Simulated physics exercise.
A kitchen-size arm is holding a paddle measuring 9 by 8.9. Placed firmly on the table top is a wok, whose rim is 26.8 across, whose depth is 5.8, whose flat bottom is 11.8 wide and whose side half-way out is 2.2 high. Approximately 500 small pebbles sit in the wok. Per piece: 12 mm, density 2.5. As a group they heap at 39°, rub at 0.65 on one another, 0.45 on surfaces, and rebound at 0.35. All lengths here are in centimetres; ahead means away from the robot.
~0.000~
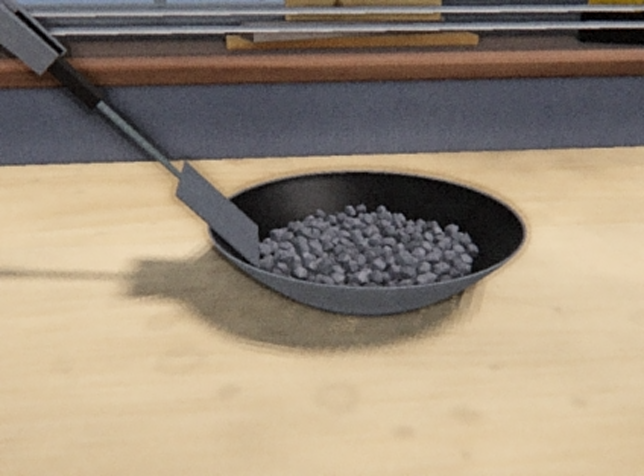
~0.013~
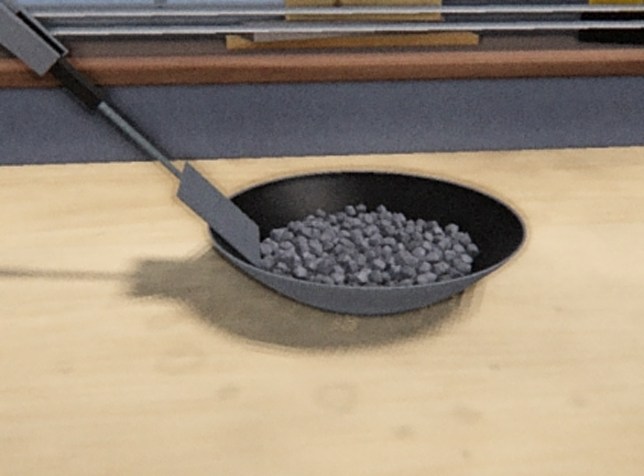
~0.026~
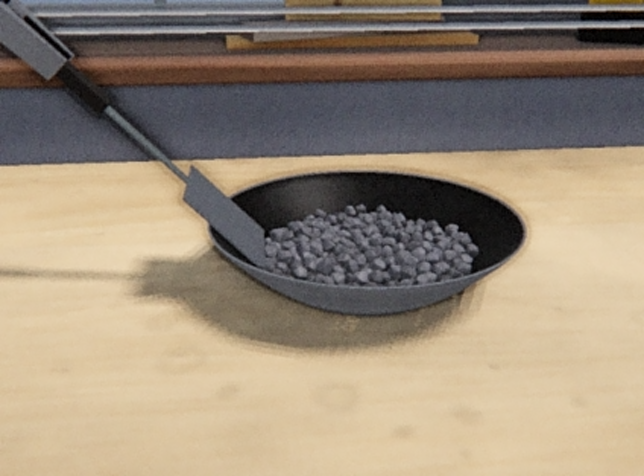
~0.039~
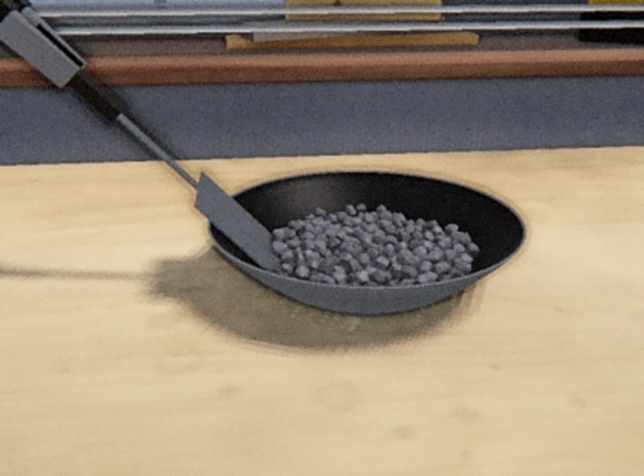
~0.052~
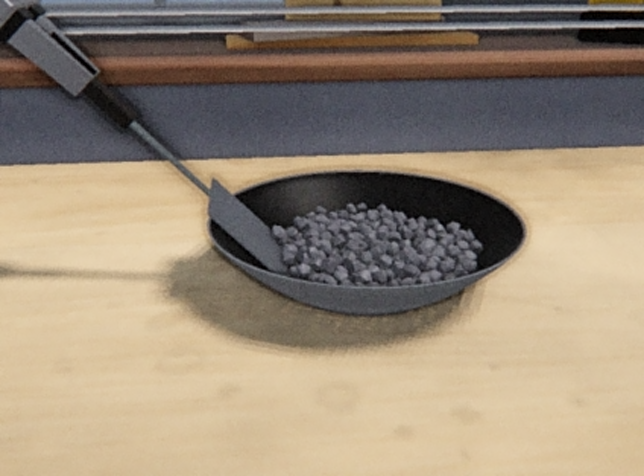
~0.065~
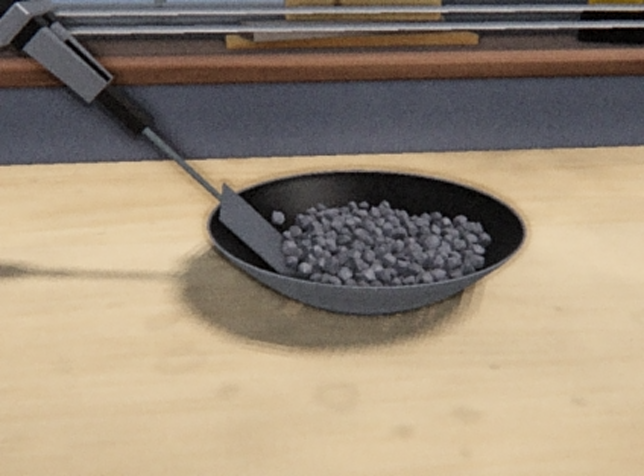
A pale wooden table top is seen from slightly above, with a blue-grey band and a brown ledge behind it, from a camera that stays still. A black wok holds a heap of small grey pebbles, and a grey paddle on a robotic arm slopes in from the upper left. The paddle slides slowly rightward and down inside the wok, nudging the pebbles slightly to the right.
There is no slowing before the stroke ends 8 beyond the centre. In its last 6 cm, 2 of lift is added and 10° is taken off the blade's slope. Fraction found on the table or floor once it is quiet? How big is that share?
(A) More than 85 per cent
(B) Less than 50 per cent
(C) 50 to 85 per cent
Less than 50 per cent.
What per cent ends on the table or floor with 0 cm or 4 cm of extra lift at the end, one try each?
Near 35 and 40 percent respectively.
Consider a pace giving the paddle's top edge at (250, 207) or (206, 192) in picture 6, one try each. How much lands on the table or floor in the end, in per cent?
Estimates: Near 60 %, near 25 %.
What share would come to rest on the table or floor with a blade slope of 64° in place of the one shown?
Estimate: Approx. 45 %.
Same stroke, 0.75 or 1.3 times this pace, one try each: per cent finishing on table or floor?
Some 30 and 55 per cent.
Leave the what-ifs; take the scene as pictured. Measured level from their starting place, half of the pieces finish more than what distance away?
Somewhere around 13 centimetres, I'd say.
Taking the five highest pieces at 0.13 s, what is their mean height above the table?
I'd put them at about 7 centimetres above the table.
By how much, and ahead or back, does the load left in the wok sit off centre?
4.5 cm ahead.
After 0.13 s, sloping 47°, highest piece 10 above the table; 495 in the wok.
After 0.20 s, sloping 44°, highest piece 10 above the table; 483 in the wok, 12 on the blade or in flight.
After 0.44 s, sloping 37°, highest piece 7 above the table; 289 in the wok, 194 on the table or floor, 12 on the blade or in flight.
After 1.49 s, sloping 37°, highest piece 7 above the table; 288 in the wok, 207 on the table or floor.
In the end, 288 in the wok, 207 on the table or floor. That is 42 % on the table or floor.
